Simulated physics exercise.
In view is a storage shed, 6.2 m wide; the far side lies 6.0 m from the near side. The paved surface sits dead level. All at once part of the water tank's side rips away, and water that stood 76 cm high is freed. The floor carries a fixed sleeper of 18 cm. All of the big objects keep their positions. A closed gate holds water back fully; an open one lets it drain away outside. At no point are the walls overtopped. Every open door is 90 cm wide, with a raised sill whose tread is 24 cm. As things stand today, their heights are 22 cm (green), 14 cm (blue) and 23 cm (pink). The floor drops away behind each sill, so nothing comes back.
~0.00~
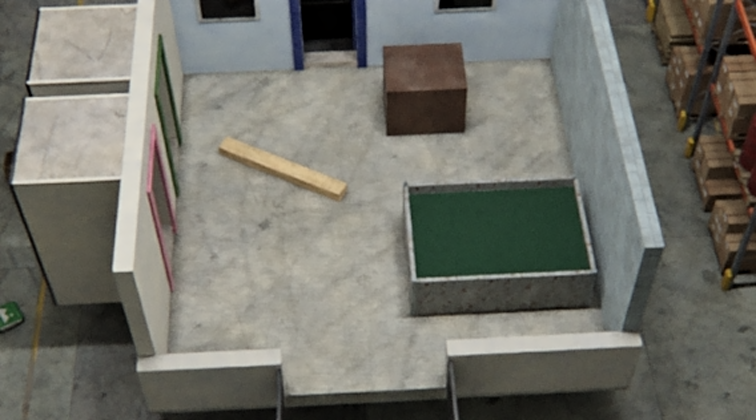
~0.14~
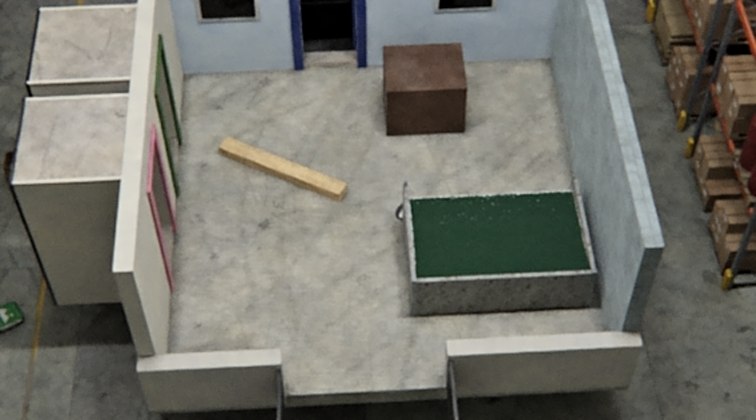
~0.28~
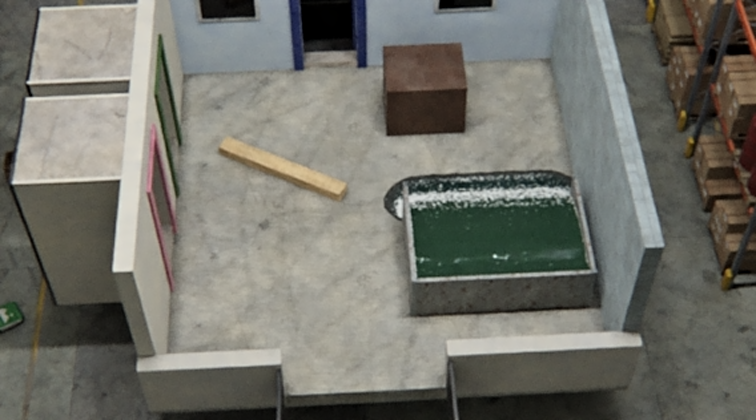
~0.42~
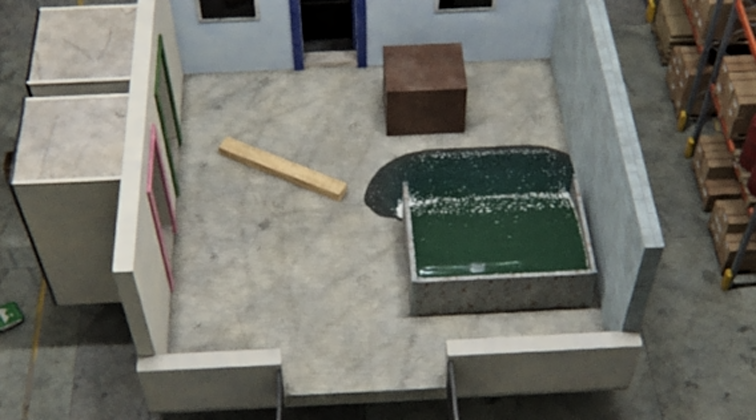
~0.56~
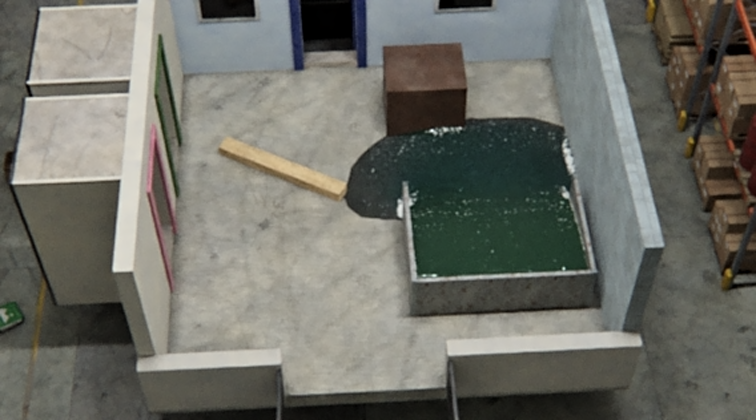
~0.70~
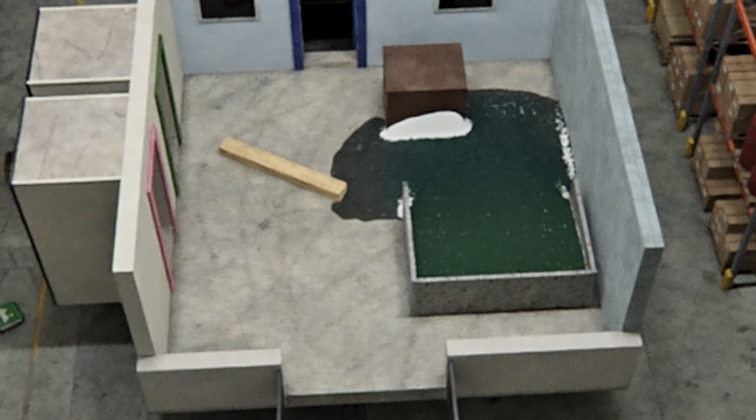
In a roofless storage shed, dark green water sits still in a rectangular tank, then bursts out through its far side, spreading across the pale floor around one end of a wooden beam and foaming against a brown box.
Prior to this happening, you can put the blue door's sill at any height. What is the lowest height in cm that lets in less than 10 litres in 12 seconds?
14.5 cm.
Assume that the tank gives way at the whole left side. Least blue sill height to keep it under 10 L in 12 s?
In that case you'd want it roughly 6.0 cm high.
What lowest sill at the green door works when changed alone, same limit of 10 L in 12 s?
For the green door, about 15 cm.
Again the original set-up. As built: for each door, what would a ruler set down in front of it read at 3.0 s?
Door depths (cm): Green = 4, blue = 16, pink = 0.
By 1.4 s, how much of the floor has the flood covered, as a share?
Approximately 35 % of it.
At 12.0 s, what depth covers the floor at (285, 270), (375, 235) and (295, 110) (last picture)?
Depth: About 8, 4, 8 cm.
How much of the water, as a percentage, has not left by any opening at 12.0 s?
About 88 in every hundred.
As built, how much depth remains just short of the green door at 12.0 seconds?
It stands about 7.5 centimetres deep.
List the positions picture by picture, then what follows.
In the first frame, still water, 76 cm deep, in the water tank at (497, 230); the blue door at (329, 24) is dry.
In the second frame, the gap is on the far side, the front 0.3 m out at a hidden place; the back of the water tank holds 76 cm.
In the third frame, the gap is on the far side, the front 0.8 m out at (409, 182); the back of the water tank holds 74 cm.
In the fourth frame, the gap is on the far side, the front 1.3 m out at (418, 155); the back of the water tank holds 67 cm.
In the fifth frame, water pours out on the far side and has run 1.9 m, to a hidden place; about 11 cm deep outside, 65 cm at the back.
In the sixth frame, the front is at a hidden place, 2.6 m from the gap on the far side; 7.3 m2 of floor is wet, 62 cm left at the back; 1.5 m in a straight line remain to the blue door at (329, 24).
After 1.4 s water covers 35 % of the floor, deepest (58 cm) near (536, 61); 5 cm at the blue door, 0 litres in over its 14 cm sill.
After 3.0 s water covers 50 % of the floor, deepest (40 cm) near (494, 135); 16 cm at the blue door, 0 litres in over its 14 cm sill.
After 12.0 s water covers 95 % of the floor, deepest (14 cm) near (507, 143); 8 cm at the blue door, 10 litres in over its 14 cm sill.
At the blue door as built, the water arrived by 1.3 s and peaked near 17 cm at 6.6 s.
Run again over the same 12 s with other heights there, 19 litres in over 12.5 cm, 2 litres over 17 cm. The limit of 10 litres is kept from about 14.5 cm up.
